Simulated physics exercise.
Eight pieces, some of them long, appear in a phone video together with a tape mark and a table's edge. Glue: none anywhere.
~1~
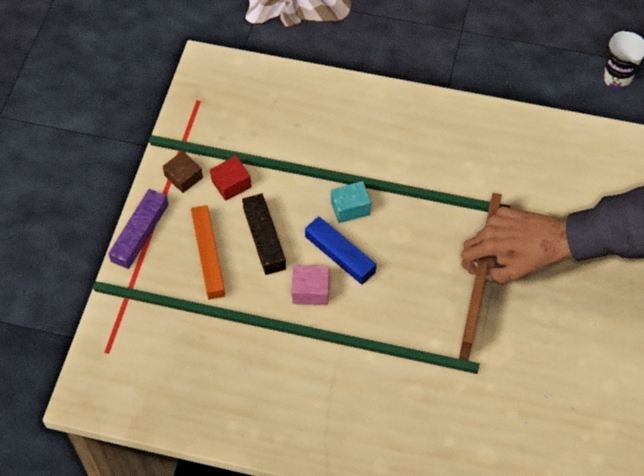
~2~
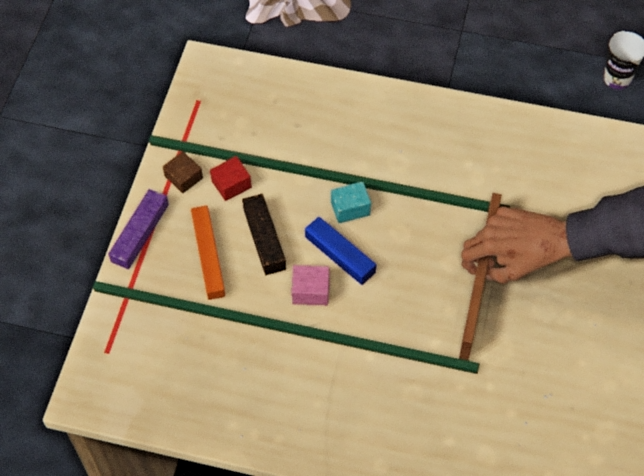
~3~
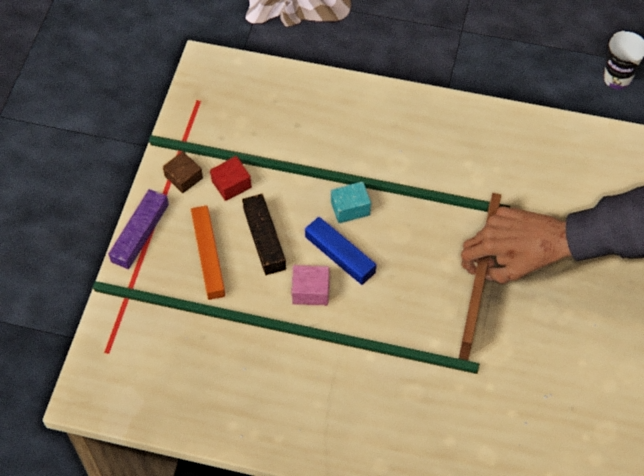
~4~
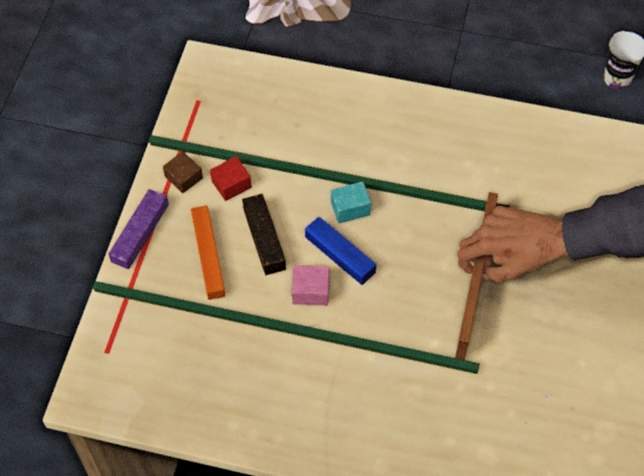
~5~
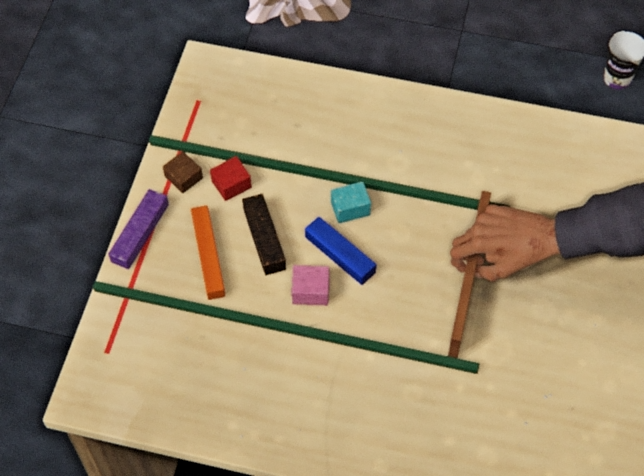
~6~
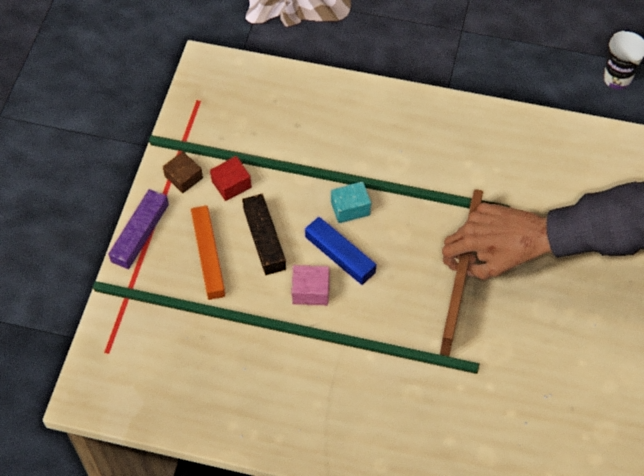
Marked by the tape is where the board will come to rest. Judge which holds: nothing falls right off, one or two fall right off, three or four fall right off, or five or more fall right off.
Expect a large batch, five at least, to go down.
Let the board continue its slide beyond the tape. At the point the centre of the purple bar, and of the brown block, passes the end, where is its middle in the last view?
Roughly (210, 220); for the second one, roughly (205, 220).
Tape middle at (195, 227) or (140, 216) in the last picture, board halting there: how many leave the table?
2, then 6.
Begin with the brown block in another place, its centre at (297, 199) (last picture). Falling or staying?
So the brown block slips away.
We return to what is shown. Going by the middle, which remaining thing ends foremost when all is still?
It's the blue stick that ends up nearest.
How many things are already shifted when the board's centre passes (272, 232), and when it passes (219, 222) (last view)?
By the first moment it's 6, by the second it's 8.
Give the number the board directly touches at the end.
Count: 3.
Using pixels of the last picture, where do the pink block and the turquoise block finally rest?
The pink block at (125, 244), the turquoise block at (159, 156).
Soon after, none off yet; purple bar at rest near (139, 229); brown block at rest near (183, 172); red block at rest near (231, 179).
By the end, the number that fall off is five or more; fallen, black bar, orange stick, red block, brown block and purple bar.
